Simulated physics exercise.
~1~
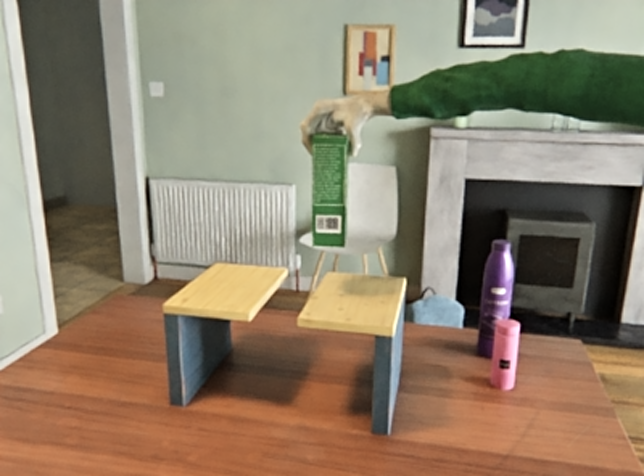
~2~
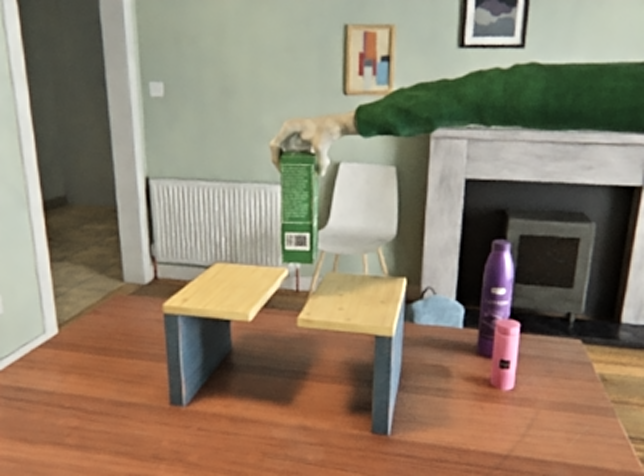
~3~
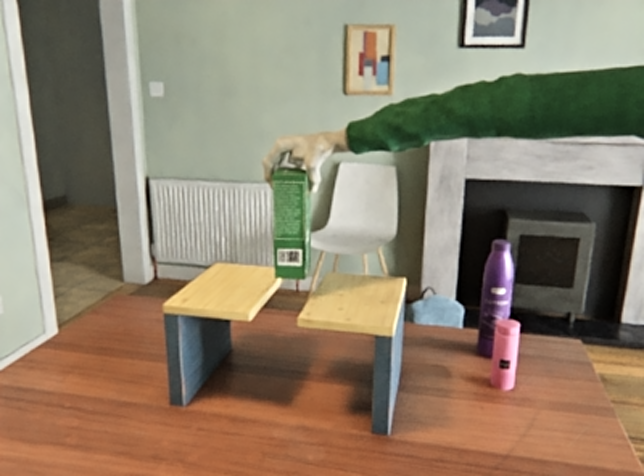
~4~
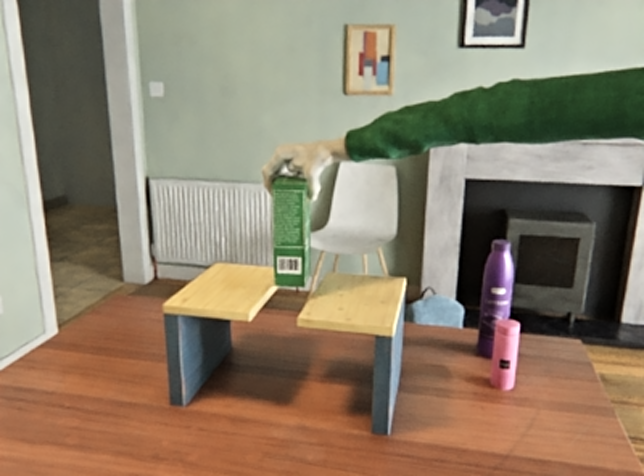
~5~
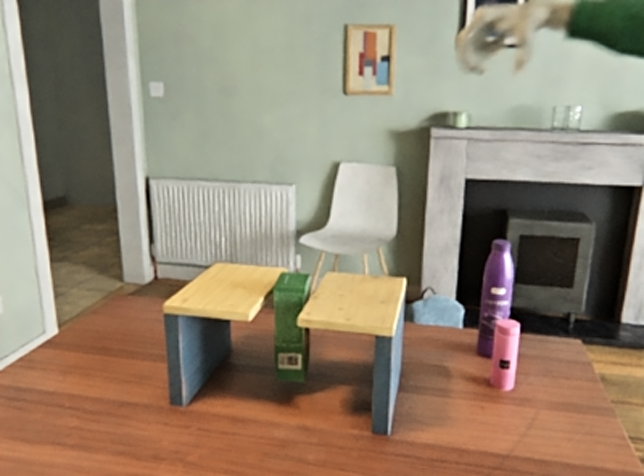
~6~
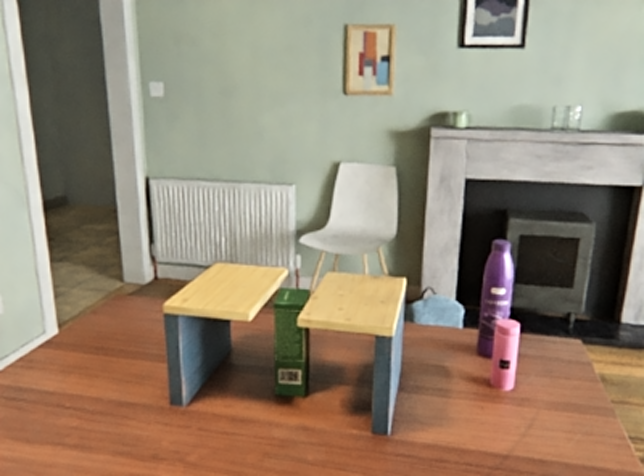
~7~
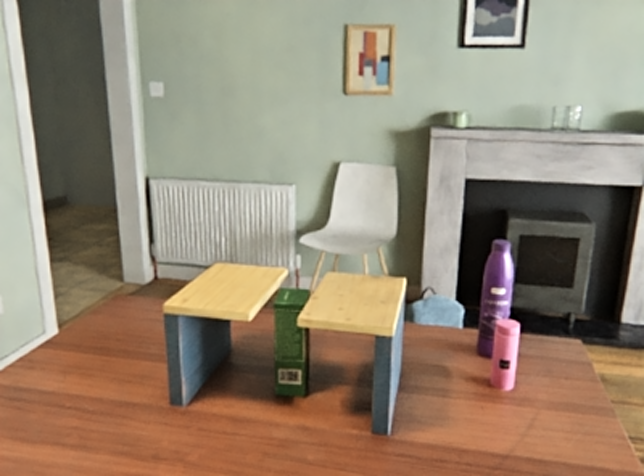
At first, a hand in a green sleeve holds a green packet upright above a small stand, whose two pale wooden tops are separated by a gap. A purple bottle and a pink shaker stand to the right on the wooden table. The hand moves the packet left and lowers it until it hangs over the gap. Then it lets go and draws back to the upper right as the packet drops between the two tops. The packet comes to rest upright on the table beneath the gap, while the bottle and shaker remain in place.
